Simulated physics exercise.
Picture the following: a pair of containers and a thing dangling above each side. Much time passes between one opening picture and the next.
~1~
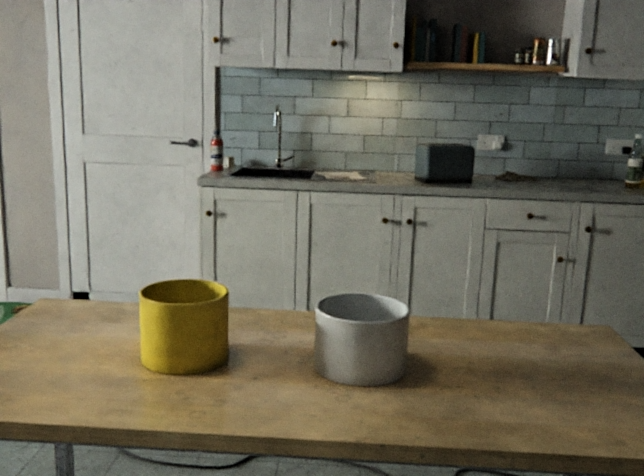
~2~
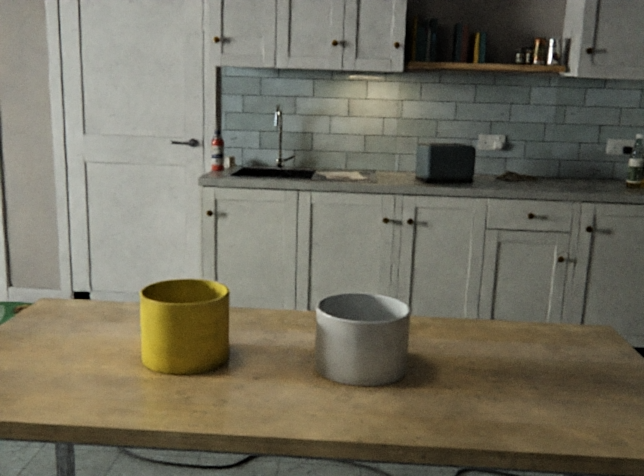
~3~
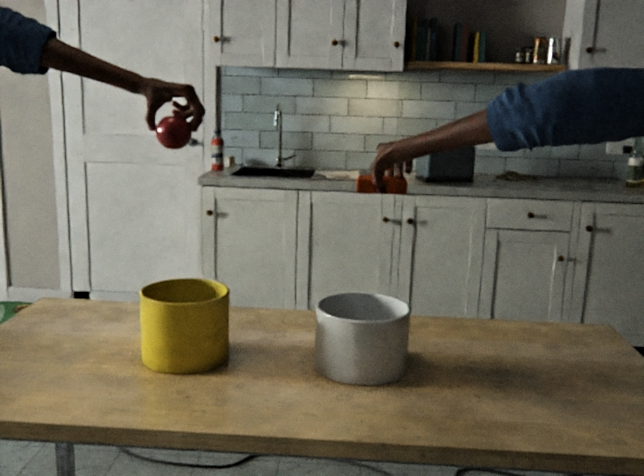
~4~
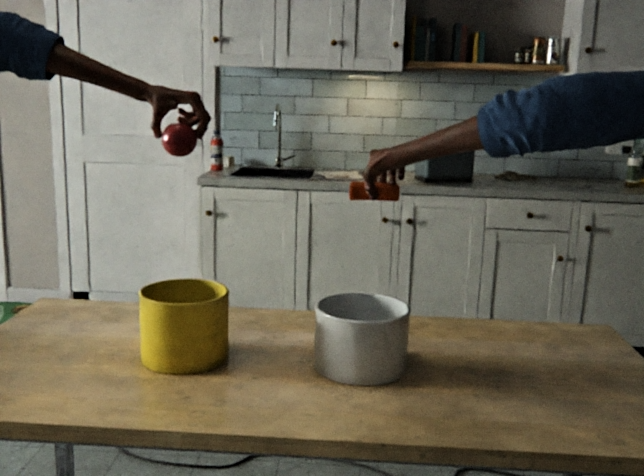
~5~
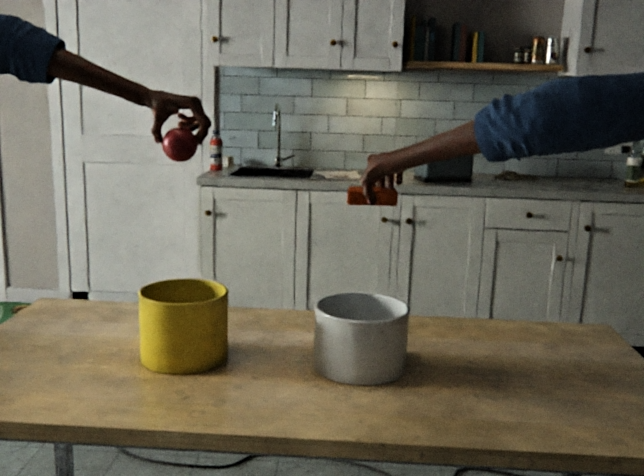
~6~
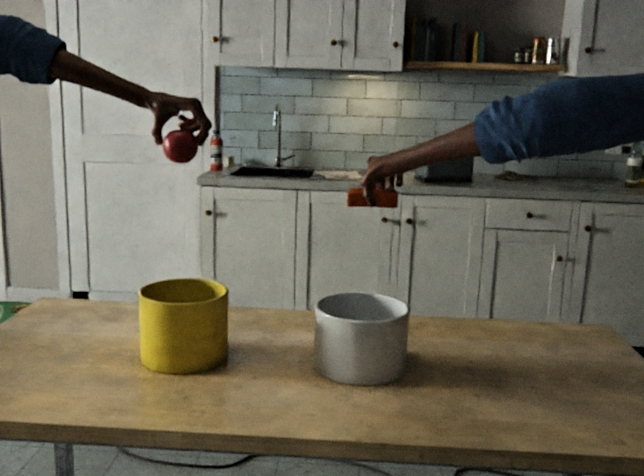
Two arms in blue sleeves reach in from the left and right sides of a kitchen with pale cabinets and grey-blue tiles, seen from a fixed, slightly raised viewpoint. A yellow bin stands left of a silver-grey bucket on a wooden table. After the empty opening, the left hand brings in a red apple and the right an orange sponge, shifting slightly, then holding them above the containers.
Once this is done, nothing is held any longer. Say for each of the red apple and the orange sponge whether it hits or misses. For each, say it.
As I see it, red apple: Inside; orange sponge: Inside.
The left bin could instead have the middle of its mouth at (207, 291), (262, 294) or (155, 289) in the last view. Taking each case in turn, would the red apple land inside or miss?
As it turns out, it enters the mouth the first time, does not get in the next time and enters the mouth the last time.
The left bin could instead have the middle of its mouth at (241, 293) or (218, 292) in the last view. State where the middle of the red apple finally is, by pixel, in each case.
Resting pixels, in order: About (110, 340), about (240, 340).
Then, 0.16 s after the last picture, red apple moved about its own width near (181, 179); orange sponge moved about its own width near (371, 230).
Then, 0.24 s after the last picture, red apple falling near (182, 236); orange sponge falling near (368, 287).
Then, 0.30 s after the last picture, red apple falling near (182, 295); orange sponge falling near (365, 345).
At rest, the red apple is caught, near (183, 338); the orange sponge is caught, near (365, 357).
